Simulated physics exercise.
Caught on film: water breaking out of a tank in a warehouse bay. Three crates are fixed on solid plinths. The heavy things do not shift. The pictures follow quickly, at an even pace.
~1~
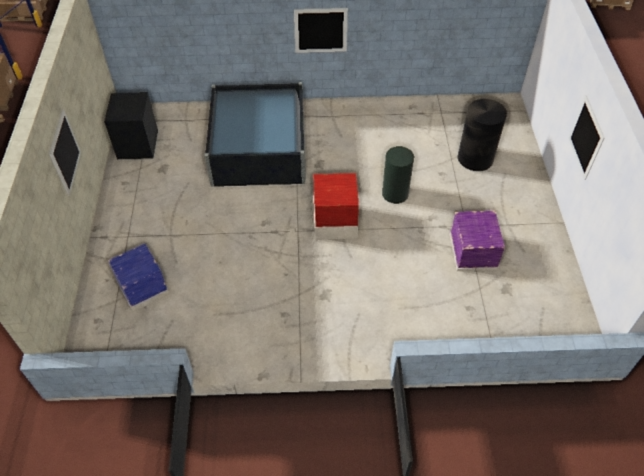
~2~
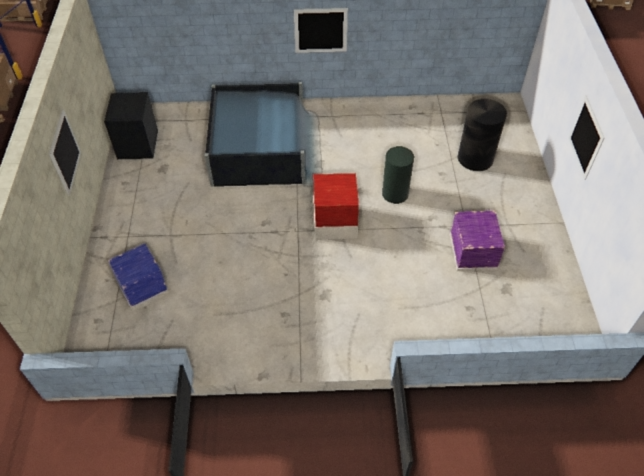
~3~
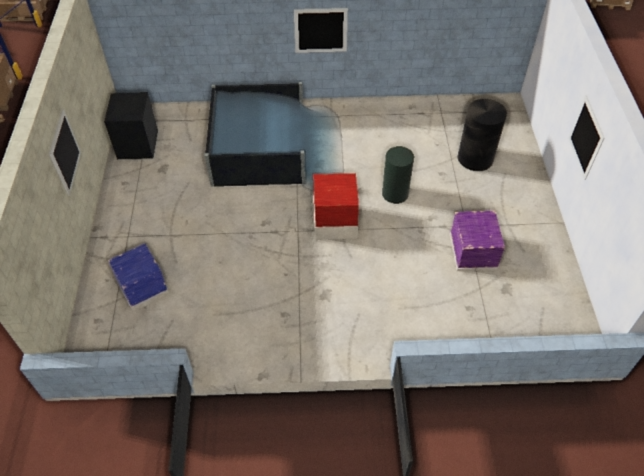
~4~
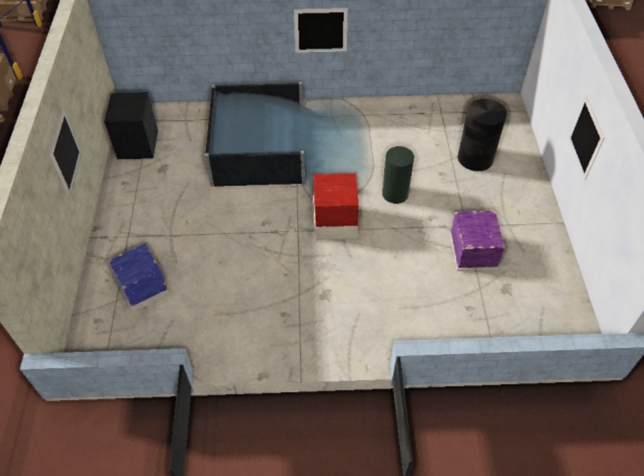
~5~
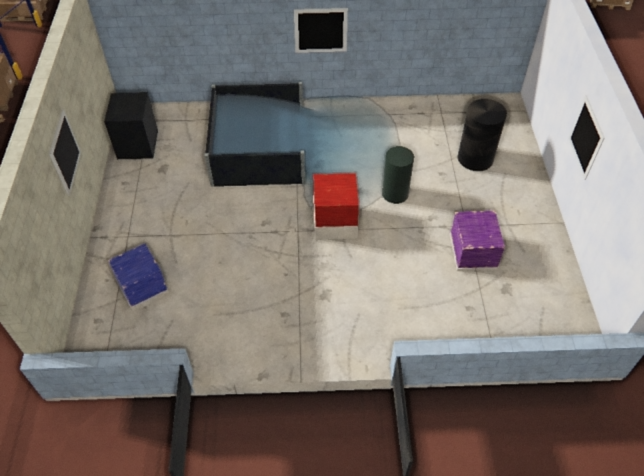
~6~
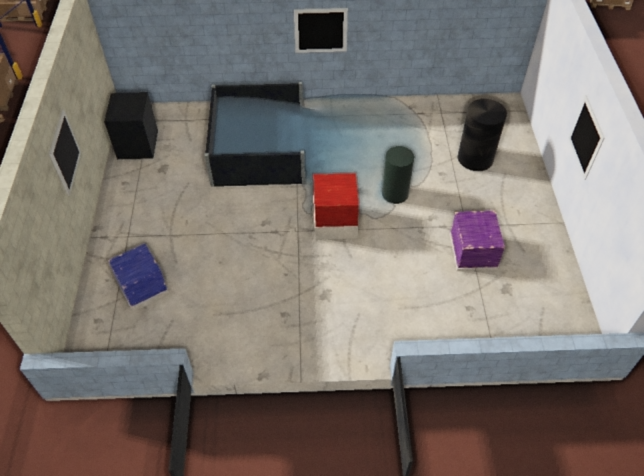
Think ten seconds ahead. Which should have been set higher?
In the end: The purple crate gets wet; the red crate stays dry; the blue crate stays dry.
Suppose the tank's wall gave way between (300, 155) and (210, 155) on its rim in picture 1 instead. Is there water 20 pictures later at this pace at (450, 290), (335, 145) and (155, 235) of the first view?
One after the other: Not flooded, clear, awash.
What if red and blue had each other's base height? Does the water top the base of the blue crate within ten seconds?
My reading: The blue one is spared.
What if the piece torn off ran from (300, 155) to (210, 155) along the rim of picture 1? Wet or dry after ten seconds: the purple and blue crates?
Purple is safe; blue is wetted.
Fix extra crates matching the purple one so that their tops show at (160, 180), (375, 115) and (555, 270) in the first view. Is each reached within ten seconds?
One after the other: Stays dry, is topped, is wetted.
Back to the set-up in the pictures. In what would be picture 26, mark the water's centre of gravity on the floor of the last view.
At about (431, 166).
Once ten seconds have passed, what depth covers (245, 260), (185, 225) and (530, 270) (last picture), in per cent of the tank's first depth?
In that order: 4, 6 and 8 per cent.
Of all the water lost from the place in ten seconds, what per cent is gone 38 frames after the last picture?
Near 15 in a hundred.
A moment on, water covers 25 % of the floor; the purple crate water round its plinth, the red crate water round its plinth, the blue crate not reached.
Next, water covers 35 % of the floor; the purple crate water round its plinth, the red crate water round its plinth, the blue crate not reached.
Then, water covers 45 % of the floor; the purple crate water round its plinth, the red crate water round its plinth, the blue crate not reached.
Later, water covers 55 % of the floor; the purple crate water round its plinth, the red crate water round its plinth, the blue crate not reached.
In the end, water covers 90 % of the floor; the purple crate was topped, the red crate stayed above the water, the blue crate stayed above the water.
